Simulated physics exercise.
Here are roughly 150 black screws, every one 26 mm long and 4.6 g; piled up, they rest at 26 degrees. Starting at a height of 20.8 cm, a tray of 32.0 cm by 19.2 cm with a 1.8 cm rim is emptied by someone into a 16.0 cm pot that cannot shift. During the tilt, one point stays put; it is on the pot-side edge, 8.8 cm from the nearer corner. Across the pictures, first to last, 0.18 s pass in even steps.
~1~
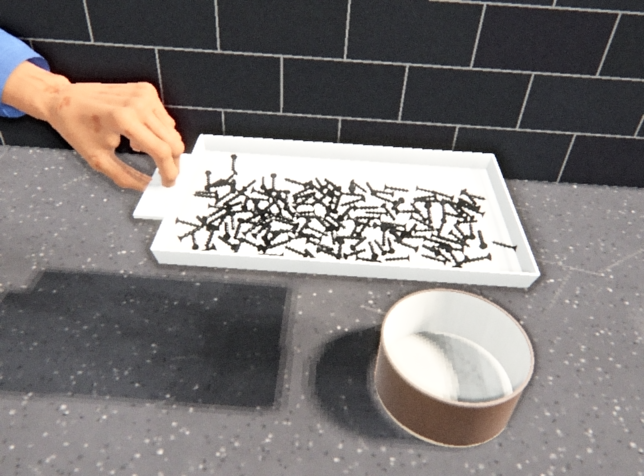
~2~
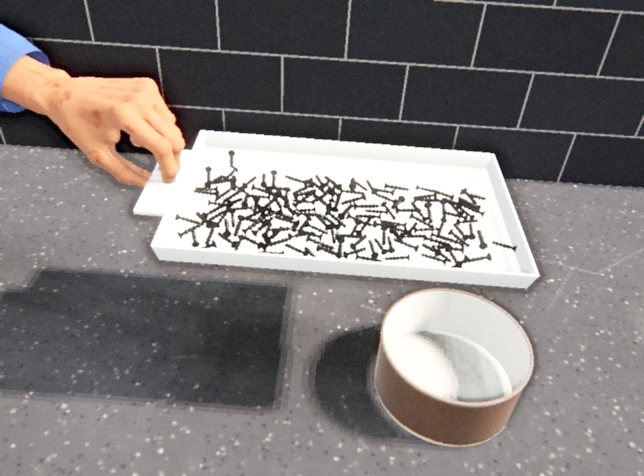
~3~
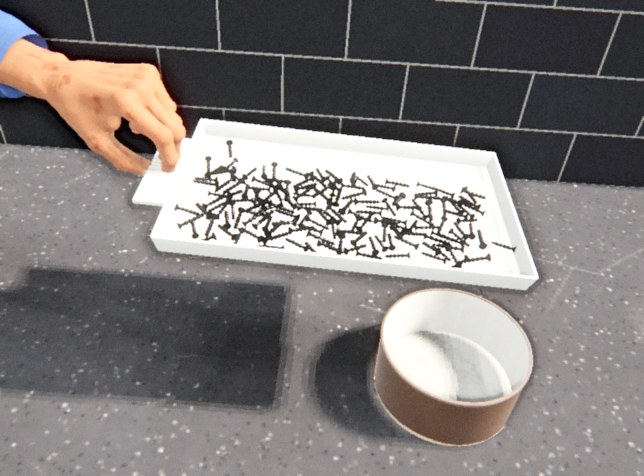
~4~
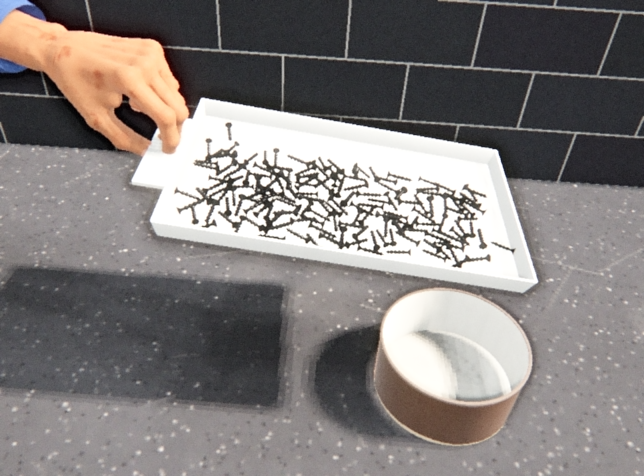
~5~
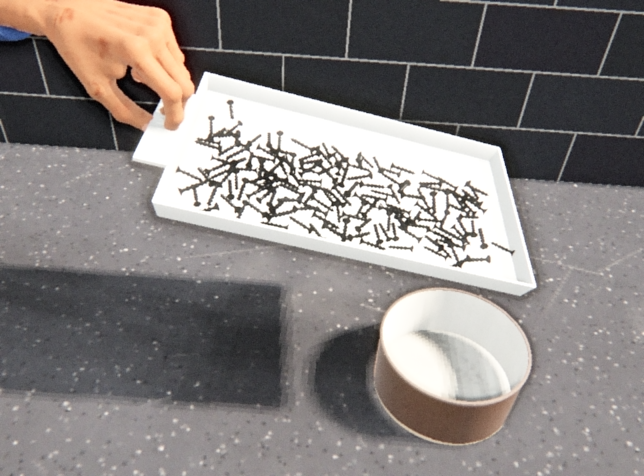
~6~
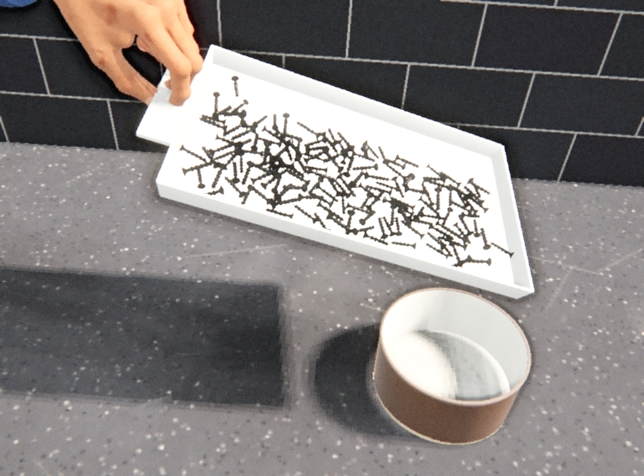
The footage shows a hand gripping the left end of a white tray scattered with black screws and steadily raising it, tilting the tray down toward the right, while a round brown pot stays still on the speckled counter.
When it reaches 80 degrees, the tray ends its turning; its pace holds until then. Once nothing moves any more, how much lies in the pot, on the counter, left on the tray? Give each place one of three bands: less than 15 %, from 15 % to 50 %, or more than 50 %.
As I see it, pot: A decent number, counter: The majority, tray: A small number.
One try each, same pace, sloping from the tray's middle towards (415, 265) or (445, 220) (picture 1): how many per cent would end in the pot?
The share comes to roughly 60 in a hundred, then roughly 10 in a hundred.
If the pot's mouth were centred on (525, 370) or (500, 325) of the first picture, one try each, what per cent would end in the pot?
I'd say some 95 per cent for the first and some 25 per cent for the second.
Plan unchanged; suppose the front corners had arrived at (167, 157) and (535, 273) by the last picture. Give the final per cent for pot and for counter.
Pot 5; counter 90.
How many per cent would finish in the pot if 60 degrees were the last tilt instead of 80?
In that case some 20 per cent.
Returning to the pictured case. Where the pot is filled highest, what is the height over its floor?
It stands at some 1.5 cm.
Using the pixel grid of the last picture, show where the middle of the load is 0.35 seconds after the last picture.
The middle of the load should be near (492, 257) then.
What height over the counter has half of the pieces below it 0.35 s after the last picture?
The halfway mark is near 24 cm.
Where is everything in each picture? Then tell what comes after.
In the first frame, tray tilt 0 degrees, front corners at (157, 246) and (533, 271); middle of the pieces at (337, 221); pot at (457, 341).
In the second frame, tray tilt 1 degrees, front corners at (158, 243) and (533, 272); middle of the pieces at (337, 220).
In the third frame, tray tilt 3 degrees, front corners at (157, 234) and (532, 275), lowest corner right front; middle of the pieces at (338, 215).
In the fourth frame, tray tilt 8 degrees, front corners at (157, 218) and (531, 278), lowest corner right front; middle of the pieces at (340, 207).
In the fifth frame, tray tilt 13 degrees, front corners at (159, 199) and (530, 282), lowest corner right front; middle of the pieces at (343, 197).
In the sixth frame, tray tilt 19 degrees, front corners at (164, 180) and (529, 287), lowest corner right front; middle of the pieces at (348, 187); pot at (454, 340).
Then, 0.21 s after the last picture, tilt 51 degrees; the tray holds 100 %, the pot 0 %.
Then, 0.35 s after the last picture, tilt 72 degrees; the tray holds 100 %, the pot 0 %.
Then, 0.61 s after the last picture, tilt 80 degrees; the tray holds 5 %, the pot 15 %.
In the end, pot 20 %, counter 75 %, tray 5 %.
